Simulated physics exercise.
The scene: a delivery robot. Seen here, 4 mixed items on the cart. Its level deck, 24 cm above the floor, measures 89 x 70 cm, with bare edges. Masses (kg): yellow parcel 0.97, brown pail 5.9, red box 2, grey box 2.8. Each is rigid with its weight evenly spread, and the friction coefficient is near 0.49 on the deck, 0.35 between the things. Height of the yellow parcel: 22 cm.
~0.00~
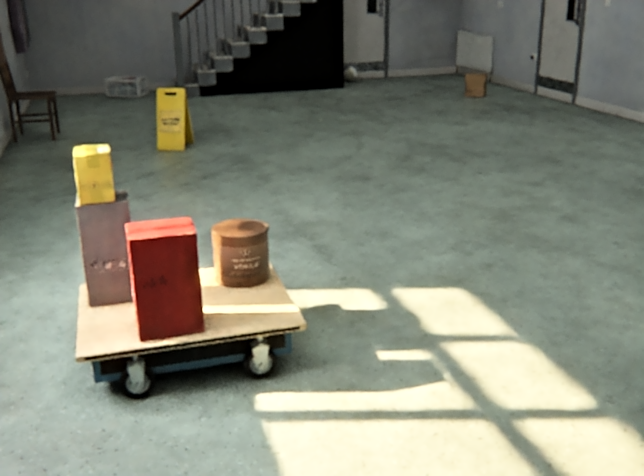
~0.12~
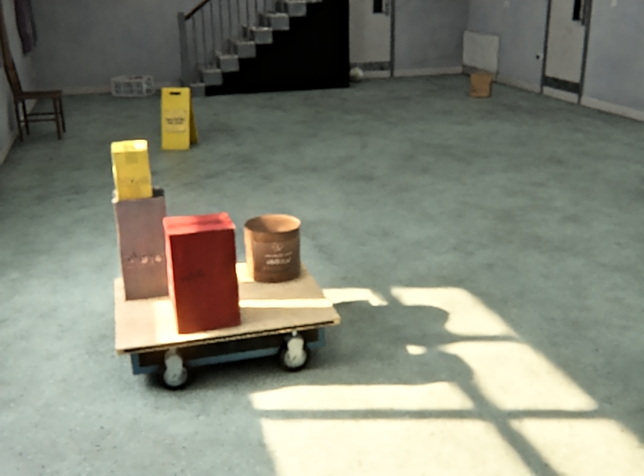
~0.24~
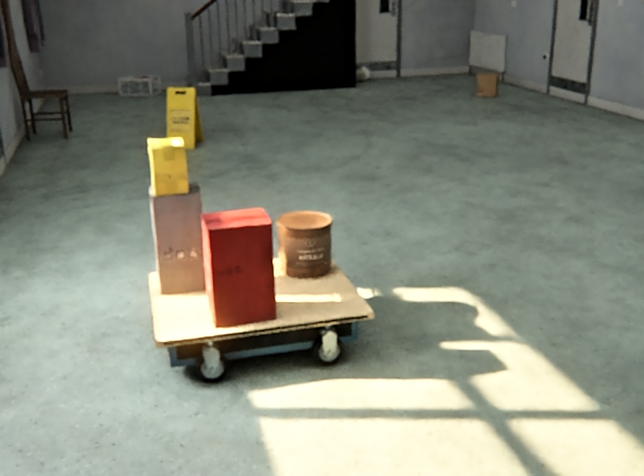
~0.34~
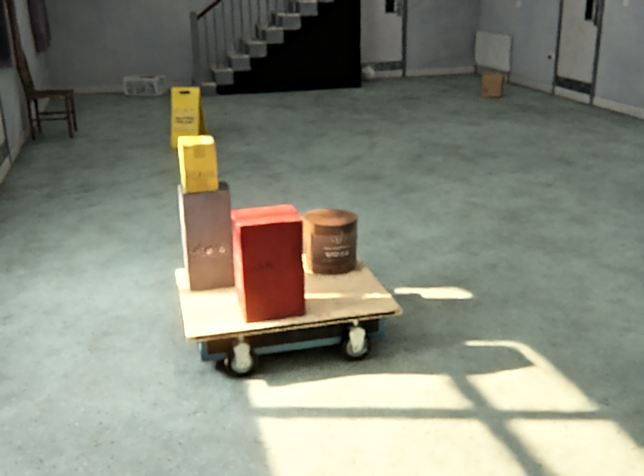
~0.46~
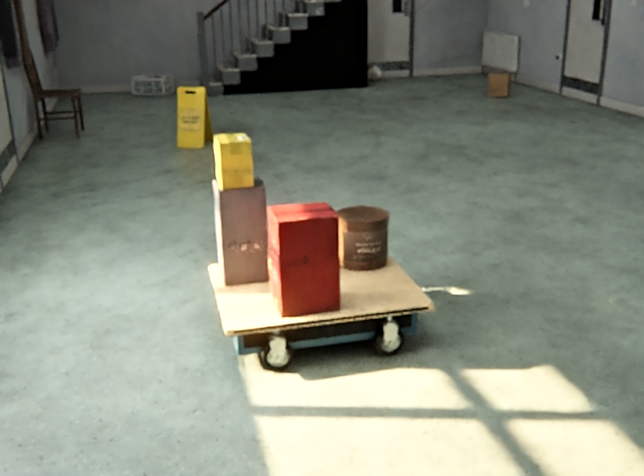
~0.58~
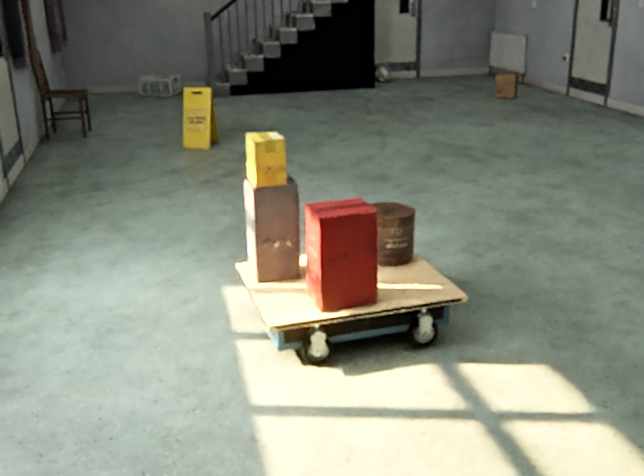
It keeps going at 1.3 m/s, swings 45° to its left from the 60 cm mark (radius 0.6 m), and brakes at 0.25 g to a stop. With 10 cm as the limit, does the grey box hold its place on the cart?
The grey box keeps its place.
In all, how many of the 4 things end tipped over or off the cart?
0 of them.
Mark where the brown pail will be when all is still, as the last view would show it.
Near (437, 185).
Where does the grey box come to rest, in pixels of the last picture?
Around (381, 193).
After 0.78 s, 101 cm covered, turned 25°; brown pail moved 8 cm.
After 0.98 s, 127 cm covered, turned 44°; brown pail moved 10 cm.
In the end (2.0 s), all 4 under 10 cm from the start. In the last view, grey box near (381, 193).
